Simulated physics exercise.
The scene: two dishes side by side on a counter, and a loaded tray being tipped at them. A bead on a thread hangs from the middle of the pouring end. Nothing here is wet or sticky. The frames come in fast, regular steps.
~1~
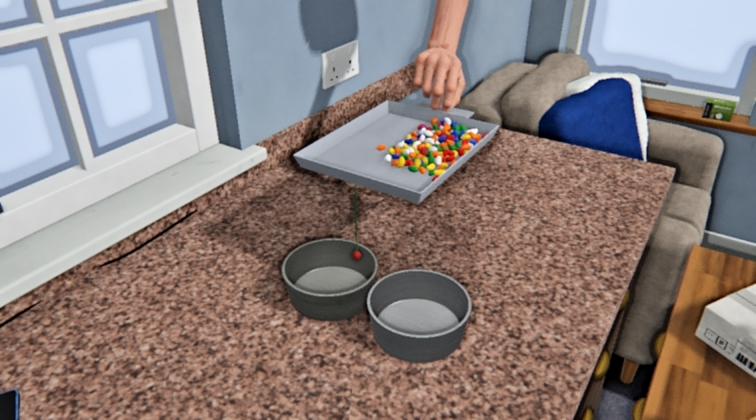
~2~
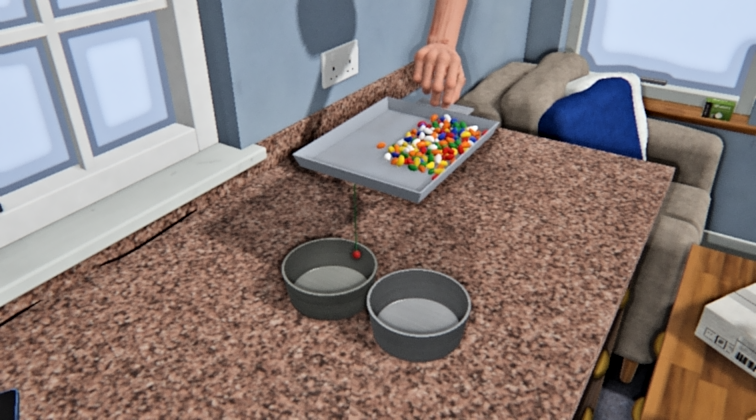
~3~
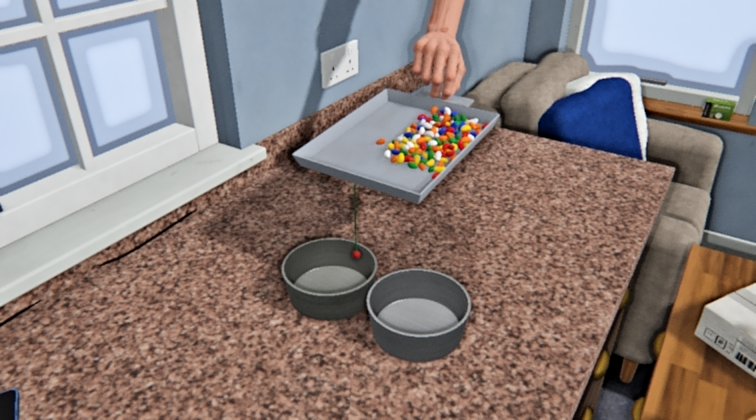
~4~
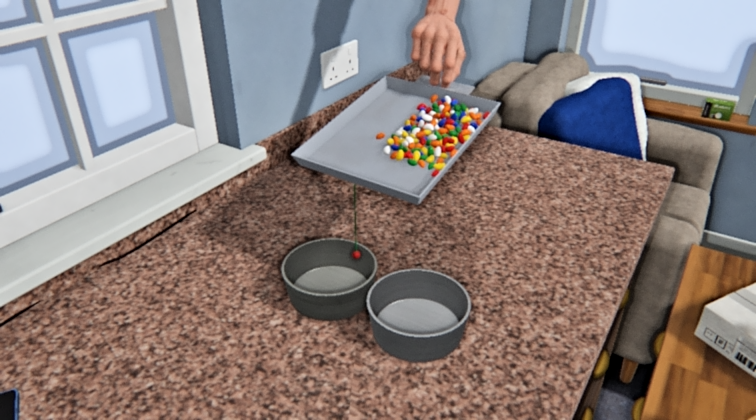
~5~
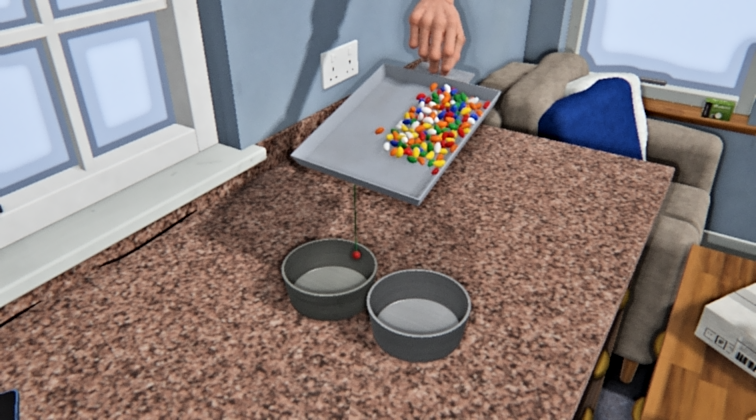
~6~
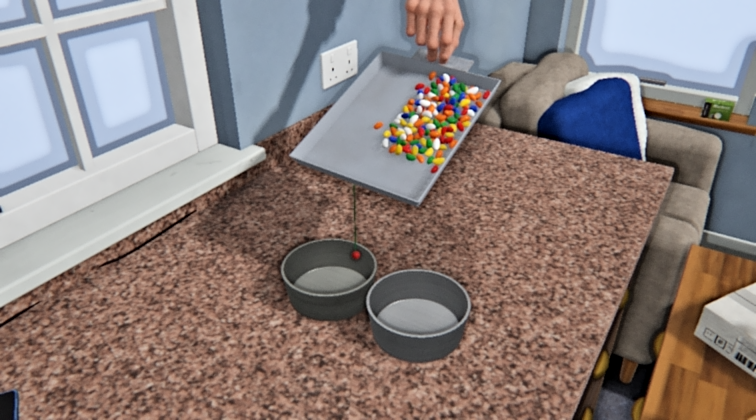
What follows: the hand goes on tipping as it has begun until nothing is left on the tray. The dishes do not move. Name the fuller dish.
The right-hand one ends fuller.
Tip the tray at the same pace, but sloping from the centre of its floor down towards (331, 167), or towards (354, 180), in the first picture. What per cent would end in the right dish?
First some 0, then 20 per cent.
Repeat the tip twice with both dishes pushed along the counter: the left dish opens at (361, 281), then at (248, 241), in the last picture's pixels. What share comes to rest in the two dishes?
First some 70, then 30 per cent.
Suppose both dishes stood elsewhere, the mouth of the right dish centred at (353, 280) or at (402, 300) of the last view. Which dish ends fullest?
First the right-hand dish, then the right dish.
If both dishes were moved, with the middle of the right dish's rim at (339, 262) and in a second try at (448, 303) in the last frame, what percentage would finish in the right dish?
First some 20, then 20 per cent.
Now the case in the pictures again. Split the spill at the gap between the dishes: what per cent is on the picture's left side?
Roughly 90 in a hundred.
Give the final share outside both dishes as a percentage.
About 30 per cent.
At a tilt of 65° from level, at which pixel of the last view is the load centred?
Around (394, 175).
Shortly afterwards, tray tipped steeply; all but a few on the tray; a little in the air.
Next, tray tipped past a quarter turn; a little on the tray; near a third in the right dish; a little in the left dish; near a quarter outside both; near a quarter in the air.
Some moments later, tray tipped past a quarter turn; near half in the right dish; near a quarter in the left dish; near a quarter outside both.
In the end, tray tipped past a quarter turn; near half in the right dish; near a quarter in the left dish; near a quarter outside both.
